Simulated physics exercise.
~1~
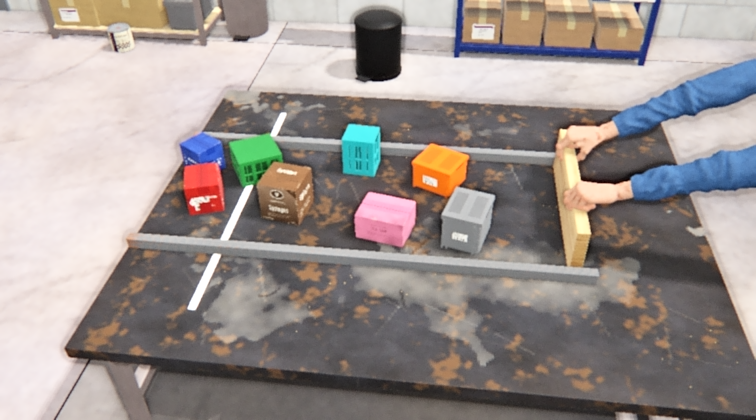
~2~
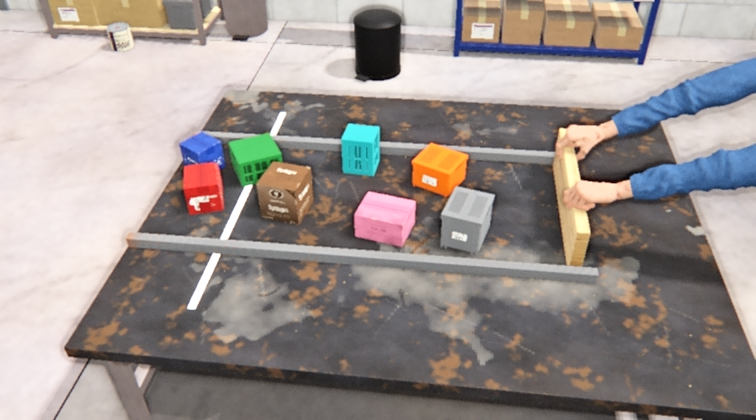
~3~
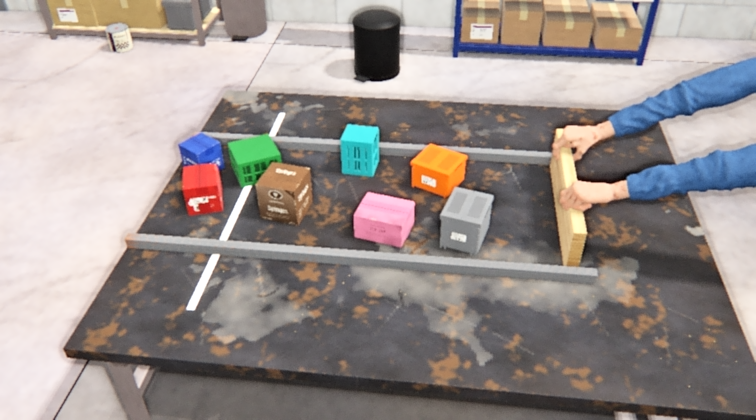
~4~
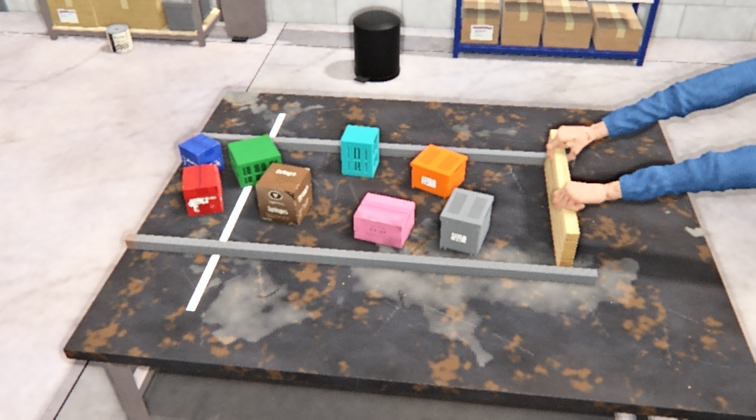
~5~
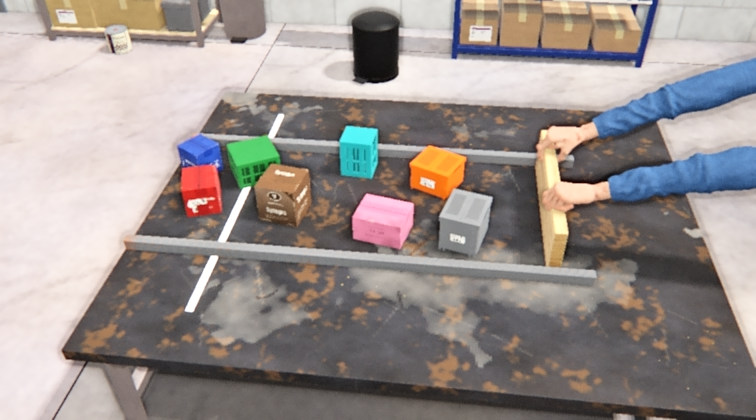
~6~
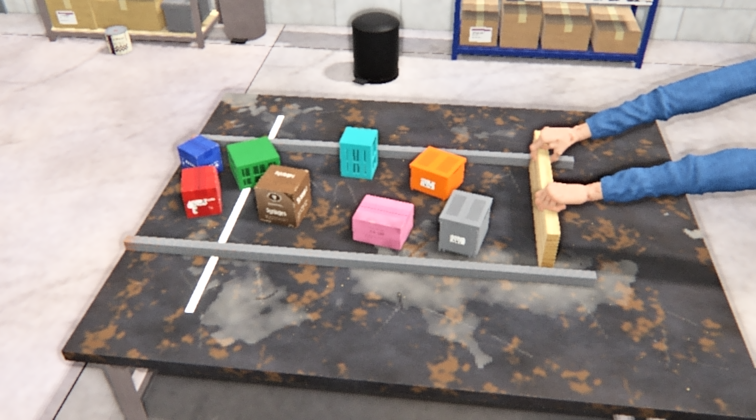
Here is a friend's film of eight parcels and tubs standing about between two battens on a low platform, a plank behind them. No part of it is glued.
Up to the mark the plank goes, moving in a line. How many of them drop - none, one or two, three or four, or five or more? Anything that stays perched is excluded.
The count of those that drop is one or two.
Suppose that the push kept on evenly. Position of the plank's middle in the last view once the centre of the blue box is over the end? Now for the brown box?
Around (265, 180) first and around (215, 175) second.
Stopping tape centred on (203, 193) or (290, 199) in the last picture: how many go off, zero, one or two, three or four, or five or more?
More than four; none at all.
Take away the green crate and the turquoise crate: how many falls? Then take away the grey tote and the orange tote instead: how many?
You'd get 1 in the first case and 1 in the second one.
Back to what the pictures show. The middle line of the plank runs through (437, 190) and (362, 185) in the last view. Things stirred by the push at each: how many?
3, then 5.
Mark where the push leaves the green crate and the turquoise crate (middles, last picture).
Looks like one lands around (199, 151), and the other around (245, 142).
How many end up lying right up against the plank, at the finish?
That comes to 3.
A little later, none off yet; blue box at rest near (201, 159); red parcel at rest near (202, 191); green crate at rest near (254, 163).
Next, none off yet; blue box moving near (197, 159); red parcel shifted a little near (191, 191); green crate shifted a little near (240, 158).
When it is over, the number that fall off is one or two; down, red parcel and blue box.
